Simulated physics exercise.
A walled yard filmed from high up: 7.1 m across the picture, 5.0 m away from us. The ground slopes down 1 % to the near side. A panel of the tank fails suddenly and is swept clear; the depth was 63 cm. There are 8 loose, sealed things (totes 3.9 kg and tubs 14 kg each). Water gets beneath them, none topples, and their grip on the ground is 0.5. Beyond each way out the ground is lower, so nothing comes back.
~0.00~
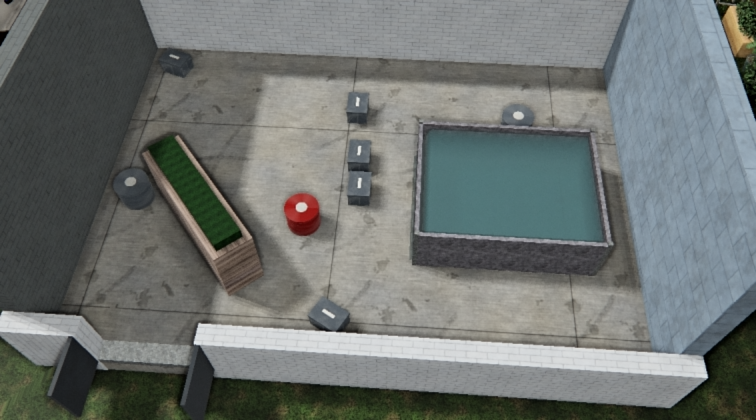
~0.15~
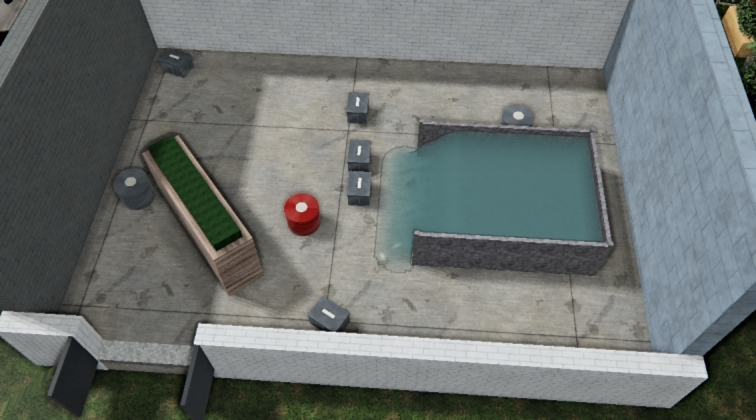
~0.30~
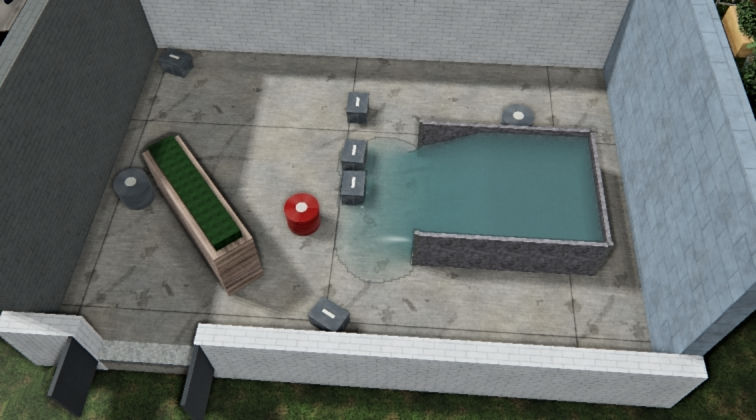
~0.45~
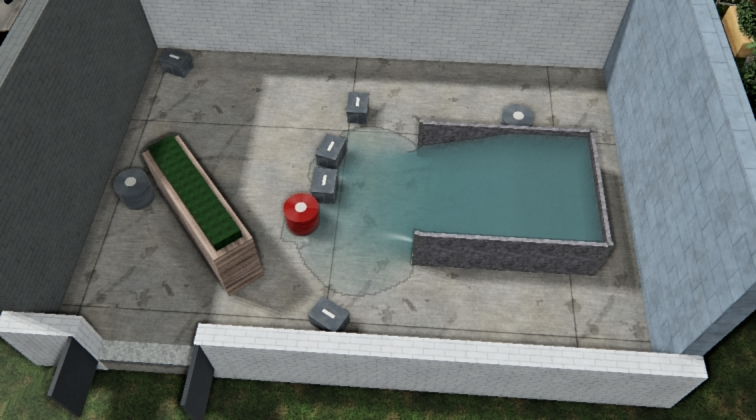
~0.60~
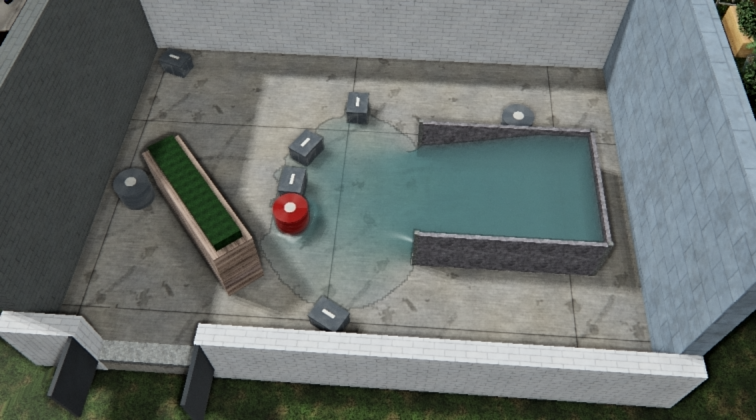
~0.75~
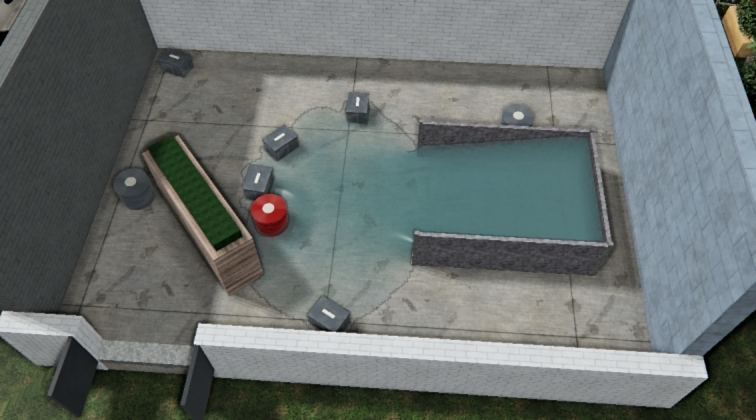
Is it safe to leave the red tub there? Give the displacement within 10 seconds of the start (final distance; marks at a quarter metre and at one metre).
Red tub gets carried off.
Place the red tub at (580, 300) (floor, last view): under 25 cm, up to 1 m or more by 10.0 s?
It holds its place.
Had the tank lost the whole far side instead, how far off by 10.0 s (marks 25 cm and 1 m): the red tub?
Then the red tub barely shifts.
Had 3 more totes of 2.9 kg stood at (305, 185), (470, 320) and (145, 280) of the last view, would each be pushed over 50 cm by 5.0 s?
In that order: More, past it, over.
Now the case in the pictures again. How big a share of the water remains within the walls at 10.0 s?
Some 84 per cent remains.
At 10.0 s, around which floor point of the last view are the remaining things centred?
Around (384, 172).
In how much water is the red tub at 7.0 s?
About 15 cm.
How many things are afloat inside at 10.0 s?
At that moment 4.
After 2.0 s the red tub is near (202, 119), 2.1 m from its start, afloat; 0 of 8 are out; 3 afloat.
After 4.5 s the red tub is near (148, 122), 2.6 m from its start, afloat; 0 of 8 are out; 6 afloat.
After 7.0 s the red tub is near (99, 298), 2.6 m from its start, afloat; 1 of 8 are out; 5 afloat.
After 10.0 s the red tub has gone out; 3 of 8 are out; 4 afloat.
